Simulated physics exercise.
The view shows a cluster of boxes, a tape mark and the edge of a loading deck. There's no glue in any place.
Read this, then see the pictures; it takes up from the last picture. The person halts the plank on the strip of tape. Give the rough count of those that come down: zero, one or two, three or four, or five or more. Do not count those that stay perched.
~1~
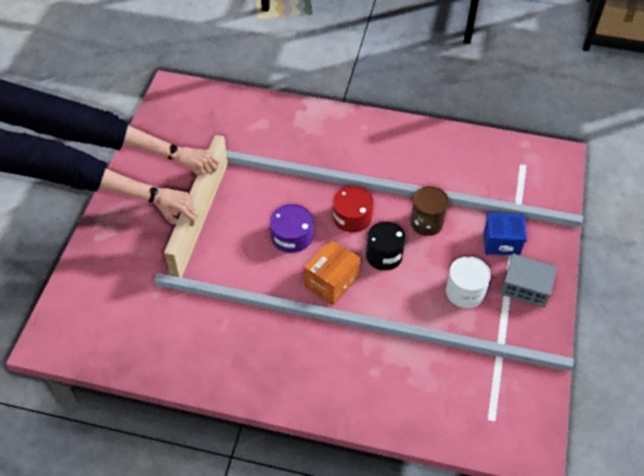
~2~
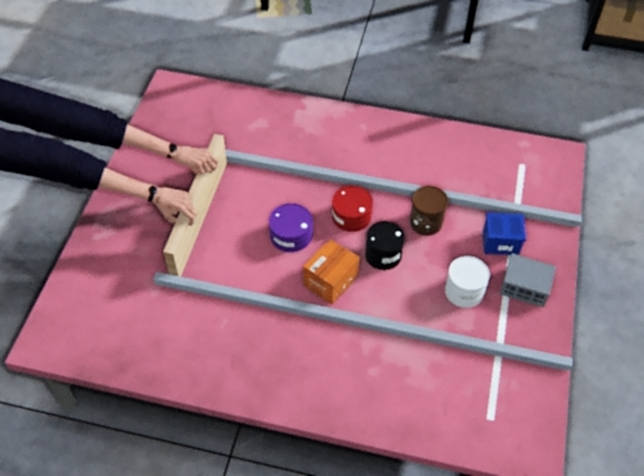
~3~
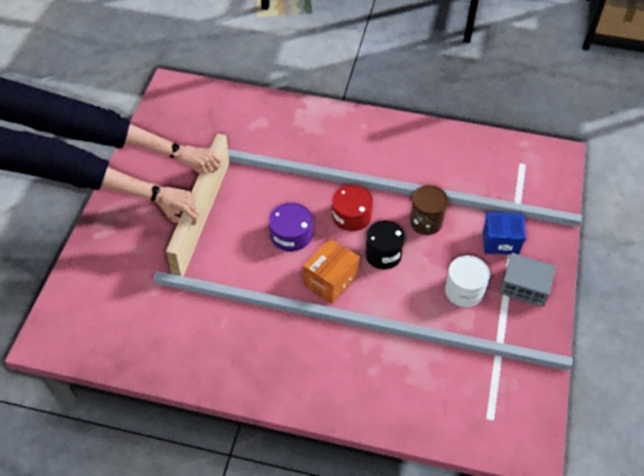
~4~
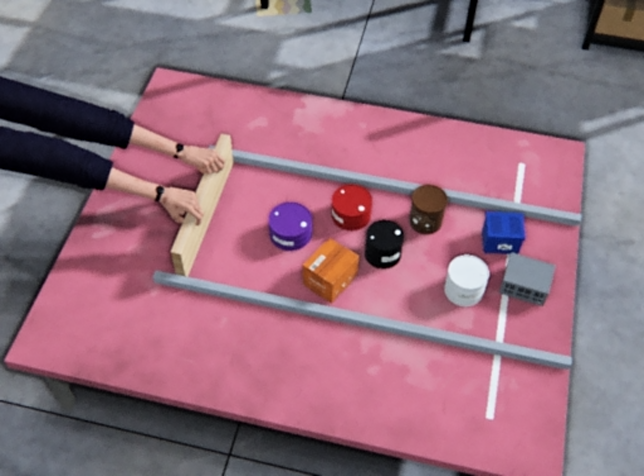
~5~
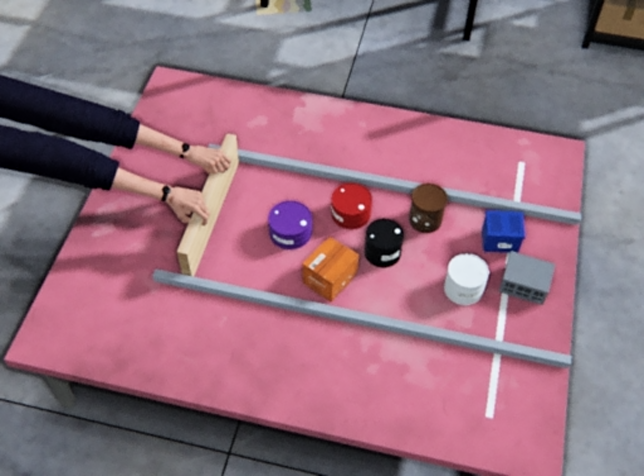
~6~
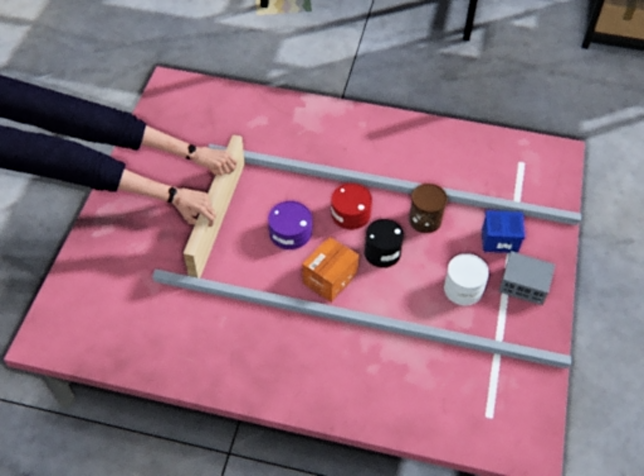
After that push, what drops off the edge is fewer than three, not none.
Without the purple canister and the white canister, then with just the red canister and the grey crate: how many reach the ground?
The counts: 0 and 0.
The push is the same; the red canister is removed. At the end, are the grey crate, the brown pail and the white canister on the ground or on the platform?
The grey crate is gone; the brown pail keeps its place; and the white canister keeps its place.
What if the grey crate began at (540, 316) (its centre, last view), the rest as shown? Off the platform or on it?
It goes off the edge.
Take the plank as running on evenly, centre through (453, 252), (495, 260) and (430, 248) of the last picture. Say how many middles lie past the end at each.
Result per place: 0; 2; 0.
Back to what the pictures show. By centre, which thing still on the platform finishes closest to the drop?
That's the black canister.
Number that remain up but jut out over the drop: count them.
Answer: 3.
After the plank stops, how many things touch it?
It adds up to 3.
Soon after, none off yet; grey crate at rest near (527, 278); blue tote at rest near (503, 233); white canister at rest near (466, 280).
After that, none off yet; grey crate displaced a little near (550, 287); blue tote displaced about its own width near (539, 243); white canister displaced about its own width near (505, 292).
In the end, the number that fall off is one or two; gone, blue tote and grey crate.
